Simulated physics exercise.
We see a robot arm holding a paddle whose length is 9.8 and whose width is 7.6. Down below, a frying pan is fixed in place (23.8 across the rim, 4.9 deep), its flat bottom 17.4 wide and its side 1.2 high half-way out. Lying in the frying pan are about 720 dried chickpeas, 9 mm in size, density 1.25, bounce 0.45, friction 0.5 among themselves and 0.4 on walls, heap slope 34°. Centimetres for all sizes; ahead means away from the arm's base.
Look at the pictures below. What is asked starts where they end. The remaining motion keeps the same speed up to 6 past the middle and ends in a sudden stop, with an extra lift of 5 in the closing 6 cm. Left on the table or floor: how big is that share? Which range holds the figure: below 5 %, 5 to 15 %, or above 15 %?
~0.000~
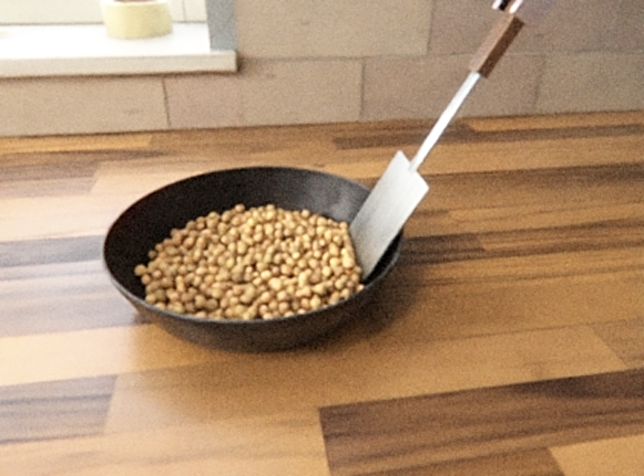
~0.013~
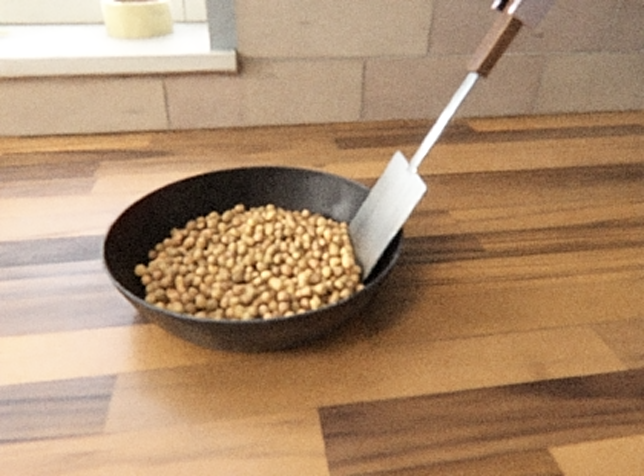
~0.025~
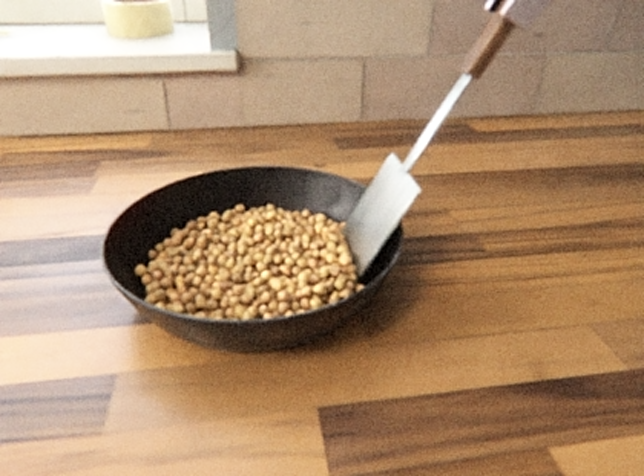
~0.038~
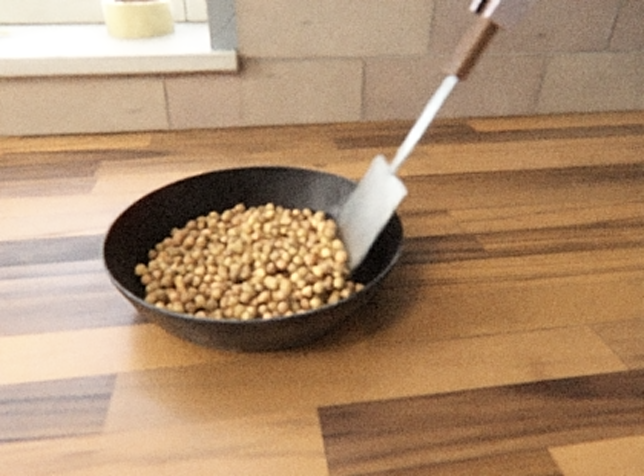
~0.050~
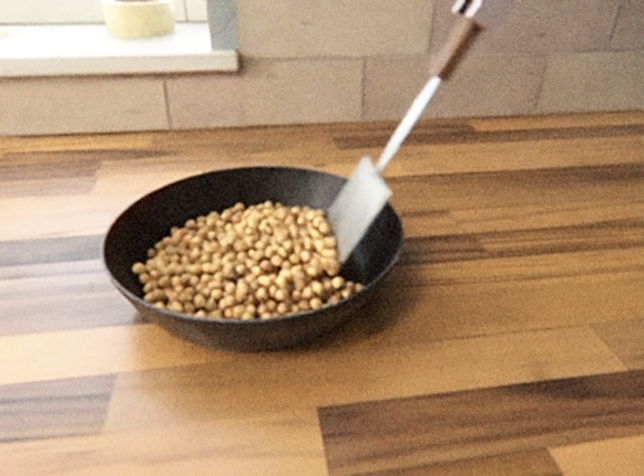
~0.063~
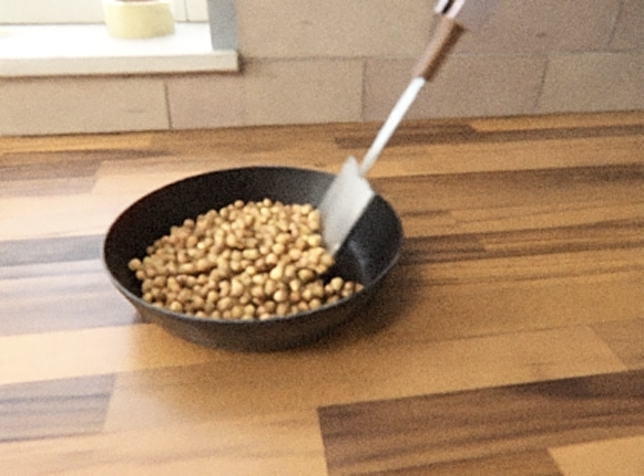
The figure lies within 5 to 15 %.
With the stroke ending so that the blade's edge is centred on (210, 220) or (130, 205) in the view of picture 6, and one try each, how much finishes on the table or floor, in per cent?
About 5 and 20 per cent.
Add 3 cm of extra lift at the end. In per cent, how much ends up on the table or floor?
You'd expect near 5 percent of it there.
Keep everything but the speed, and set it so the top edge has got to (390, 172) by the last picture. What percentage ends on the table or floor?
That share would be about 0 percent.
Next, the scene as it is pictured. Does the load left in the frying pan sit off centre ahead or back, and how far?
Some 4.0 cm ahead of the centre.
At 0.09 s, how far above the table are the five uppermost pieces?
Around 5 cm above the table.
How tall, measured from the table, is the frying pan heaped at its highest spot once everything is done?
Close to 5.0 centimetres high.
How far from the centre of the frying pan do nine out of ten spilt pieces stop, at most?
That distance is around 70 cm.
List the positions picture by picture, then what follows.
Paddle top edge at (413, 168), sloping 61°; upper third of the load around (260, 257), from x 140 to 360, top at y 210; 720 in the frying pan, in the first frame.
Paddle top edge at (412, 168), sloping 61°; upper third of the load around (260, 257), from x 140 to 360, top at y 210, in the second frame.
Paddle top edge at (405, 170), sloping 61°; upper third of the load around (261, 257), from x 140 to 360, top at y 210, in the third frame.
Paddle top edge at (392, 172), sloping 61°; upper third of the load around (269, 255), from x 140 to 360, top at y 210, in the fourth frame.
Paddle top edge at (377, 173), sloping 61°; upper third of the load around (268, 252), from x 140 to 360, top at y 205, in the fifth frame.
Paddle top edge at (361, 174), sloping 61°; upper third of the load around (259, 249), from x 135 to 360, top at y 205; 720 in the frying pan, in the sixth frame.
By 0.09 s, sloping 61°, highest piece 6 above the table; 720 in the frying pan.
By 0.12 s, sloping 61°, highest piece 6 above the table; 720 in the frying pan.
By 0.34 s, sloping 61°, highest piece 5 above the table; 666 in the frying pan, 53 on the table or floor, 1 on the blade or in flight.
By 1.39 s, sloping 61°, highest piece 5 above the table; 666 in the frying pan, 54 on the table or floor.
Final count, 666 in the frying pan, 54 on the table or floor. That is 8 % on the table or floor.
